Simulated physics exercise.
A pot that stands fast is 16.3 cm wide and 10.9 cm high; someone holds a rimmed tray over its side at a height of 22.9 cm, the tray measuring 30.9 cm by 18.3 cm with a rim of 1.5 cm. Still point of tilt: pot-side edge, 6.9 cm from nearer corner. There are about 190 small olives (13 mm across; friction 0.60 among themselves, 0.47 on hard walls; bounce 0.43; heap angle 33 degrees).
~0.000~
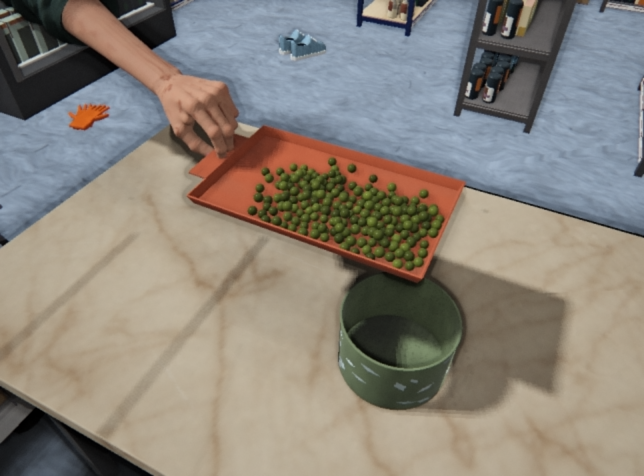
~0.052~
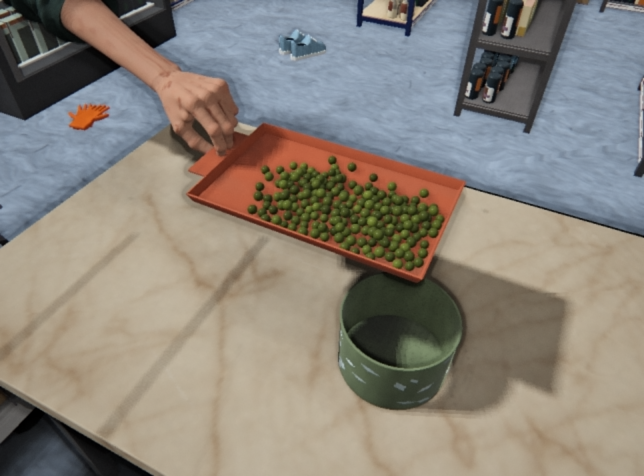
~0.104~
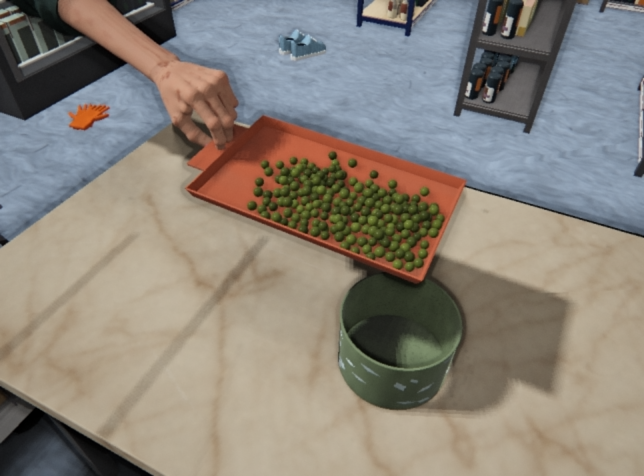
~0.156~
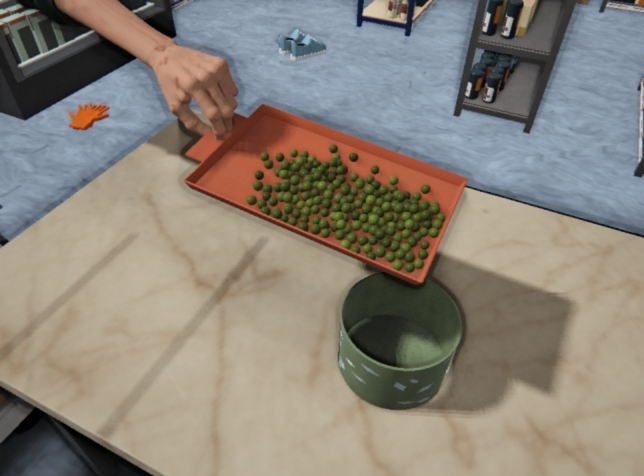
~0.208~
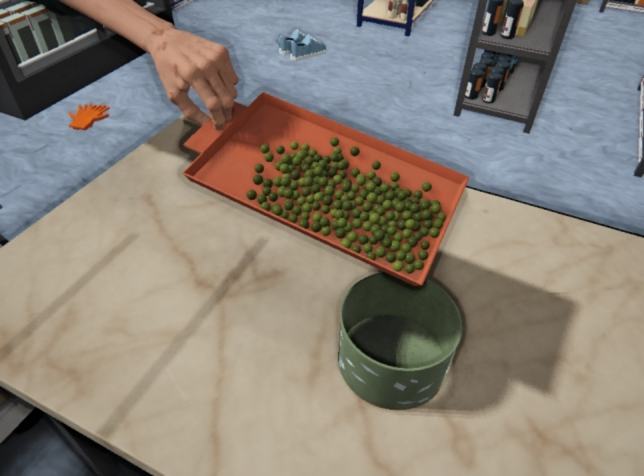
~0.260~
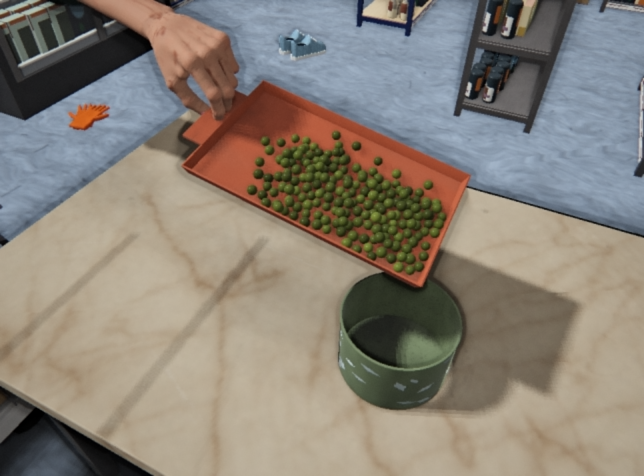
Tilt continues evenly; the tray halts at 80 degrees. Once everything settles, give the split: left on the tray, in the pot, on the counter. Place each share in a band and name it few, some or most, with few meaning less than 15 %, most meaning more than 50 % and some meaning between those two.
In the end: Tray few, pot most, counter some.
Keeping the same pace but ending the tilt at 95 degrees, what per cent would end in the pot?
That comes out at some 65 per cent.
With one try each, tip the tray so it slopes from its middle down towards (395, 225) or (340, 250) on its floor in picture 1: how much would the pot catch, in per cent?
Approximately 30 percent, then 70 percent.
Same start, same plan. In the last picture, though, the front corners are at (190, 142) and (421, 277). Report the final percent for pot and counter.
The pot gets 30 and the counter 70.
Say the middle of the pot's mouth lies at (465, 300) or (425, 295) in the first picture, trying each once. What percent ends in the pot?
Some 15 and 20 per cent.
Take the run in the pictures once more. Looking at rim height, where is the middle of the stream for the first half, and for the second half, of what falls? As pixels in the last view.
Roughly (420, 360) to start, and after that (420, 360).
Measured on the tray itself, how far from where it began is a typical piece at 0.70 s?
It has moved some 2 cm from its start.
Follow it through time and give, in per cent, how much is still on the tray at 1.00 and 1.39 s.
About 85, 15.
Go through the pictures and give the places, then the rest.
The first frame shows tray tilt 0 degrees, front corners at (192, 194) and (419, 273); middle of the pieces at (343, 209); pot at (401, 316).
The second frame shows tray tilt 1 degrees, front corners at (192, 192) and (419, 274); middle of the pieces at (343, 208).
The third frame shows tray tilt 3 degrees, front corners at (191, 187) and (419, 275), lowest corner right front; middle of the pieces at (344, 206).
The fourth frame shows tray tilt 7 degrees, front corners at (190, 180) and (419, 277), lowest corner right front; middle of the pieces at (345, 202).
The fifth frame shows tray tilt 11 degrees, front corners at (189, 172) and (419, 279), lowest corner right front; middle of the pieces at (345, 199).
The sixth frame shows tray tilt 14 degrees, front corners at (188, 165) and (419, 281), lowest corner right front; middle of the pieces at (347, 196); pot at (401, 316). Its pace works out near 70 degrees a second.
After 0.70 s, tilt 46 degrees; the tray holds 100 %, the pot 0 %.
After 1.00 s, tilt 67 degrees; the tray holds 85 %, the pot 5 %.
After 1.39 s, tilt 80 degrees; the tray holds 15 %, the pot 40 %.
At rest (2.4 s), tray 0 %, pot 60 %, counter 40 %.
